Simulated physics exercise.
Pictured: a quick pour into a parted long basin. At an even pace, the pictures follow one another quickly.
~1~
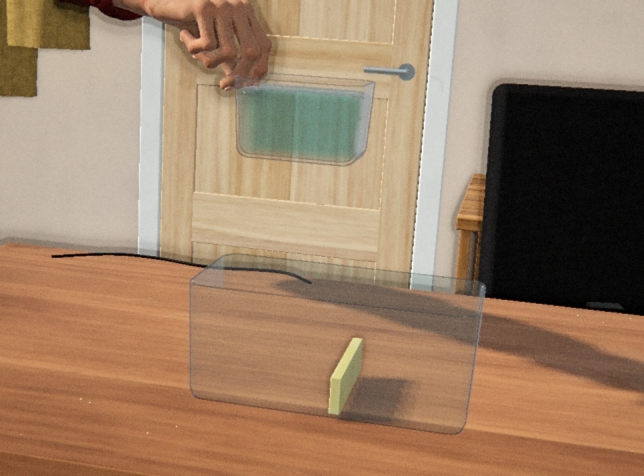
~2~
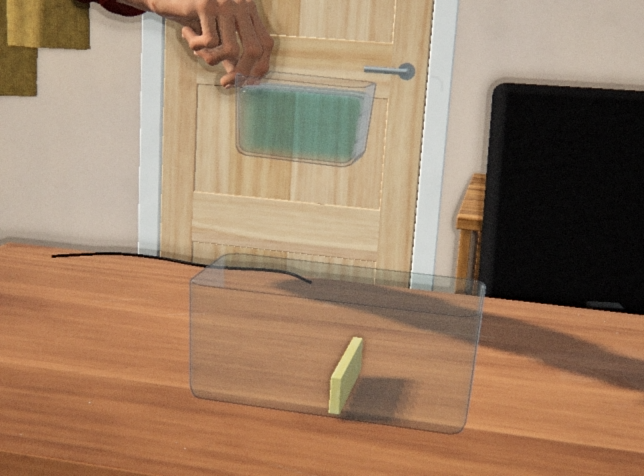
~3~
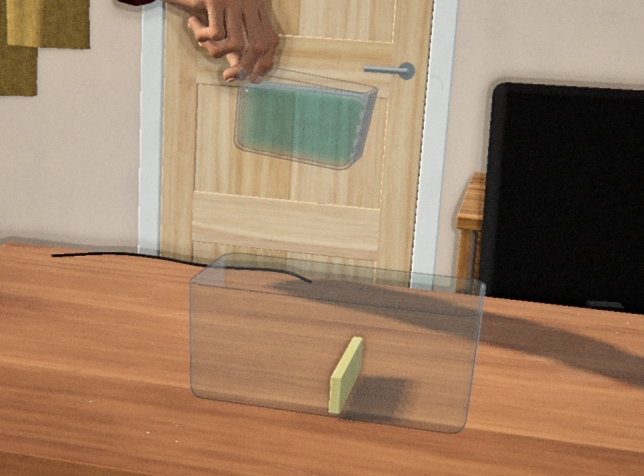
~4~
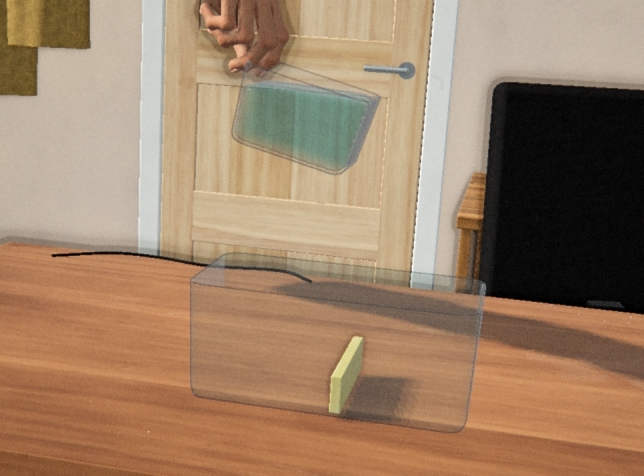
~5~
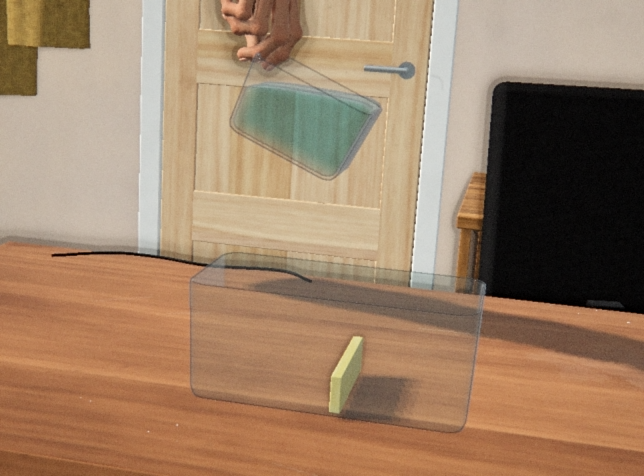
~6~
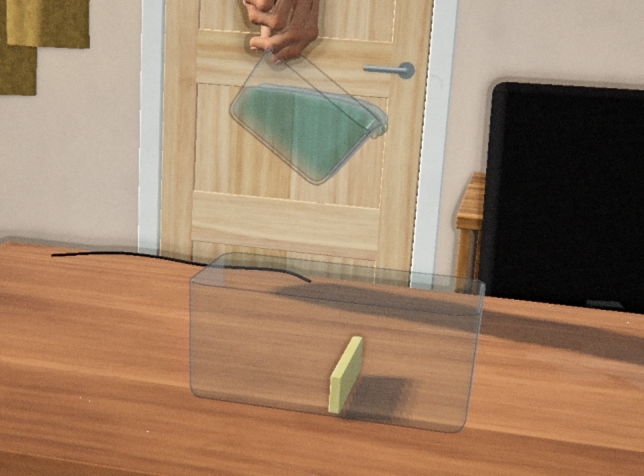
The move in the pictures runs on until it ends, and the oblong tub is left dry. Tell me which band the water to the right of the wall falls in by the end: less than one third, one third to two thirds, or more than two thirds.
Most likely the amount right of the wall will exceed two thirds.
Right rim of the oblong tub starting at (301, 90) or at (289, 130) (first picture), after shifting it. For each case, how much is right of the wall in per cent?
About 50 per cent, then about 30 per cent.
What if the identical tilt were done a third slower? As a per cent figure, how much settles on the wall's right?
Somewhere near 80 percent.
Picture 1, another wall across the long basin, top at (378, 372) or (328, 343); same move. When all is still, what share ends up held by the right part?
First try close to 50 percent, second try close to 90 percent.
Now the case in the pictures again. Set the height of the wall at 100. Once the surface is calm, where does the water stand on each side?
I'd put the left at about 10 and the right at about 80.
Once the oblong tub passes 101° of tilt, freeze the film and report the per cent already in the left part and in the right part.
Split is about 0 % to the left and 30 % to the right.
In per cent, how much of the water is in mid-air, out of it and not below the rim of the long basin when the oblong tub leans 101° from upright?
Something like 50 per cent of it.
A moment on, the tilt is 101° and 20 per cent is still to pour, 0 is left of the wall and 30 right of it.
Next, the tilt is 114° and 2 per cent is still to pour, 10 is left of the wall and 76 right of it.
Then the tilt is 114° and 0 per cent is still to pour, 14 is left of the wall and 82 right of it.
Later the tilt is 114° and 0 per cent is still to pour, 16 is left of the wall and 80 right of it.
In the end 16 per cent lies left of the wall, 80 right of it and 4 outside.
